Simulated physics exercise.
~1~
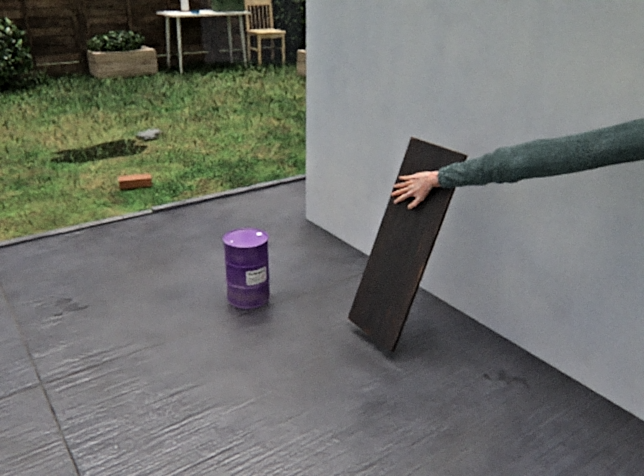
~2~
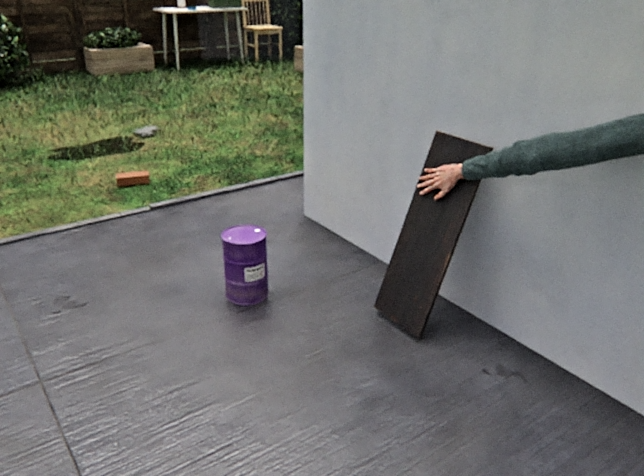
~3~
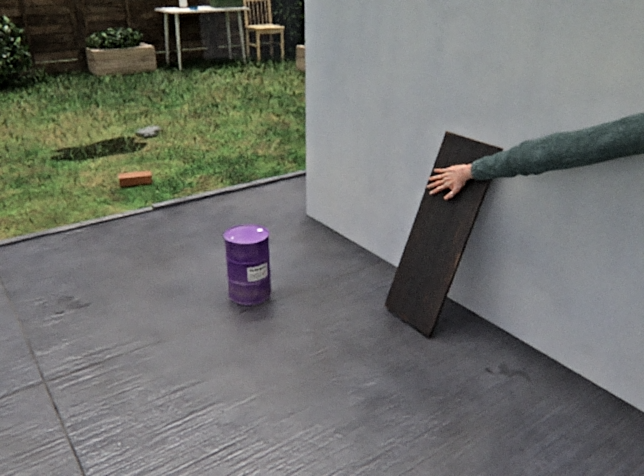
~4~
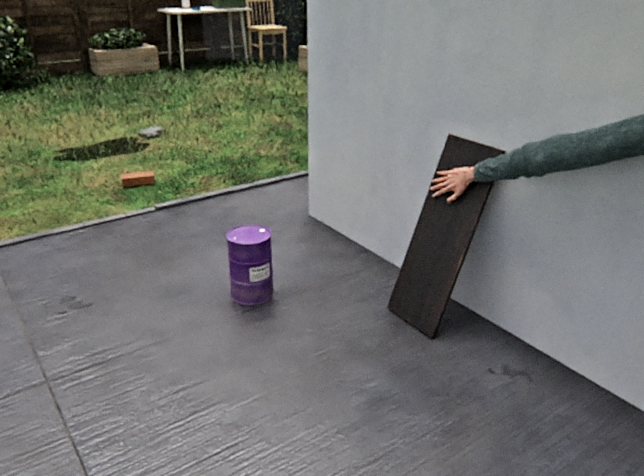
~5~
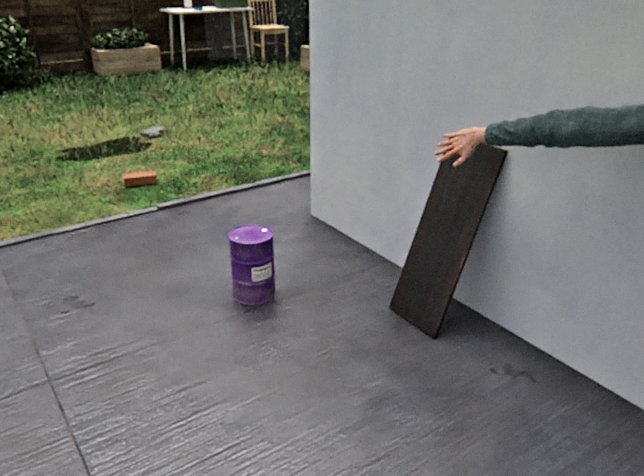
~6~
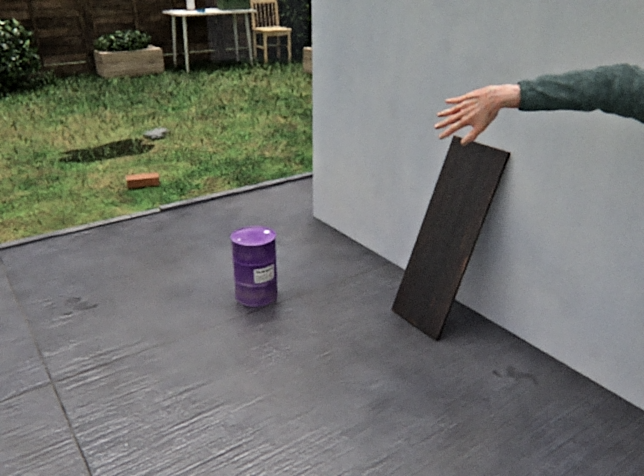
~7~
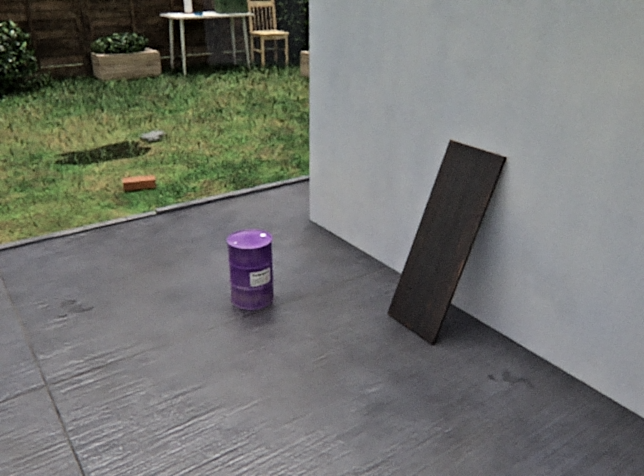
A hand propping a dark board against a grey wall beside a purple canister, then letting go and withdrawing, the board staying leaning.
